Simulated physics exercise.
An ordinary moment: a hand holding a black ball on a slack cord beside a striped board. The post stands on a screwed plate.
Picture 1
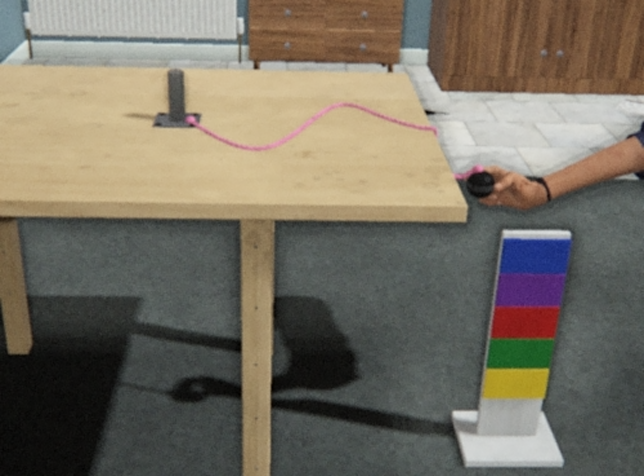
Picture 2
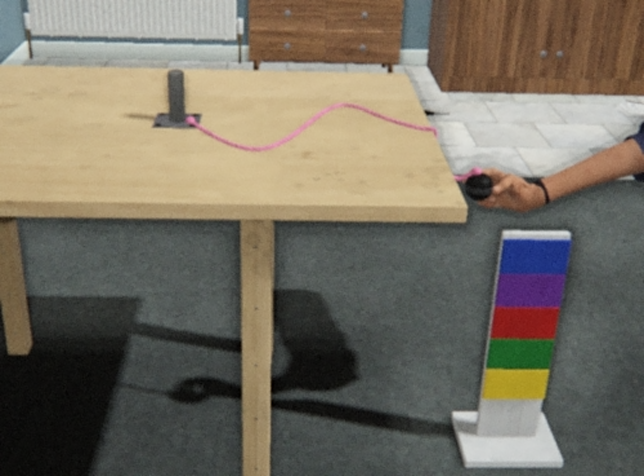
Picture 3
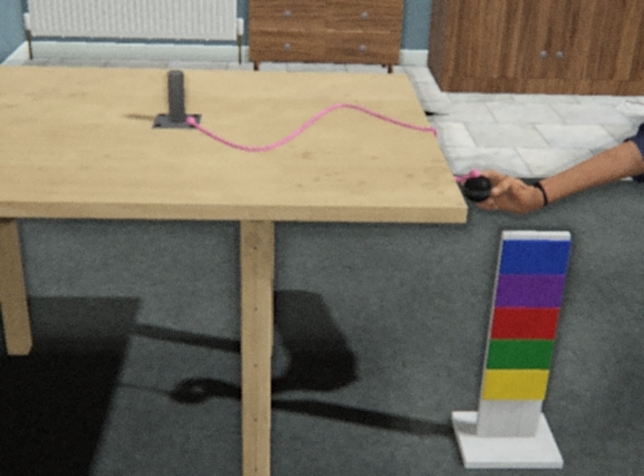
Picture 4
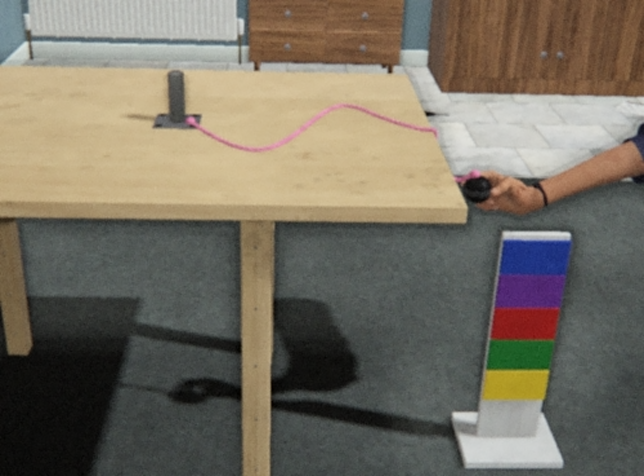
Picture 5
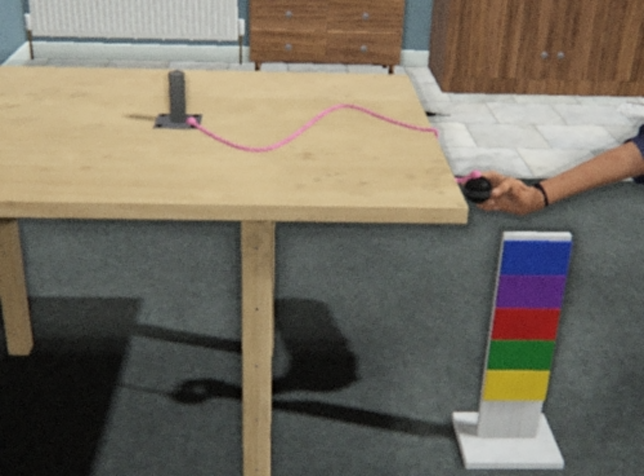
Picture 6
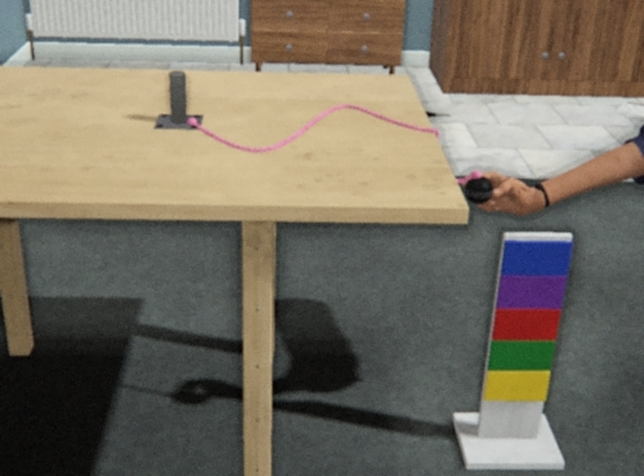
At first, a hand at the right holds a small black ball just off the edge of a wooden table, with a slack pink cord curving back to a dark post. The hand, ball and cord stay almost still beside a board striped blue, purple, red, green and yellow, and nothing else noticeably moves.
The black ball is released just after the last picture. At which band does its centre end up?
The green one.
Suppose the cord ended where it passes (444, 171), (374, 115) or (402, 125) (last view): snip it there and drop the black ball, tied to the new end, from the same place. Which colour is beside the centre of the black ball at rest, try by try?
Taking them in turn: Red; no band; blue.
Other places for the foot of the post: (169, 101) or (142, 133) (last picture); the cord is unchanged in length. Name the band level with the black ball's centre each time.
It would be red; red.
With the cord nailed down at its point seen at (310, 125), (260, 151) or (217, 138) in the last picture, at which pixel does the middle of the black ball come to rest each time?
Try by try, around (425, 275), (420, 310) and (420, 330).
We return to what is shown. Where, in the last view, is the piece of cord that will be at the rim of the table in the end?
It lies at about (328, 112).
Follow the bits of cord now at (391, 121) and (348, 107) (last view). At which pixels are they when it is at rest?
At (430, 234), then (436, 177).
A little later, ball near (462, 296); level with purple.
Next, ball near (407, 348); level with green.
Later still, ball near (426, 357); level with green.
When it is over, ball near (416, 356); level with green. The cord holds its middle at green.
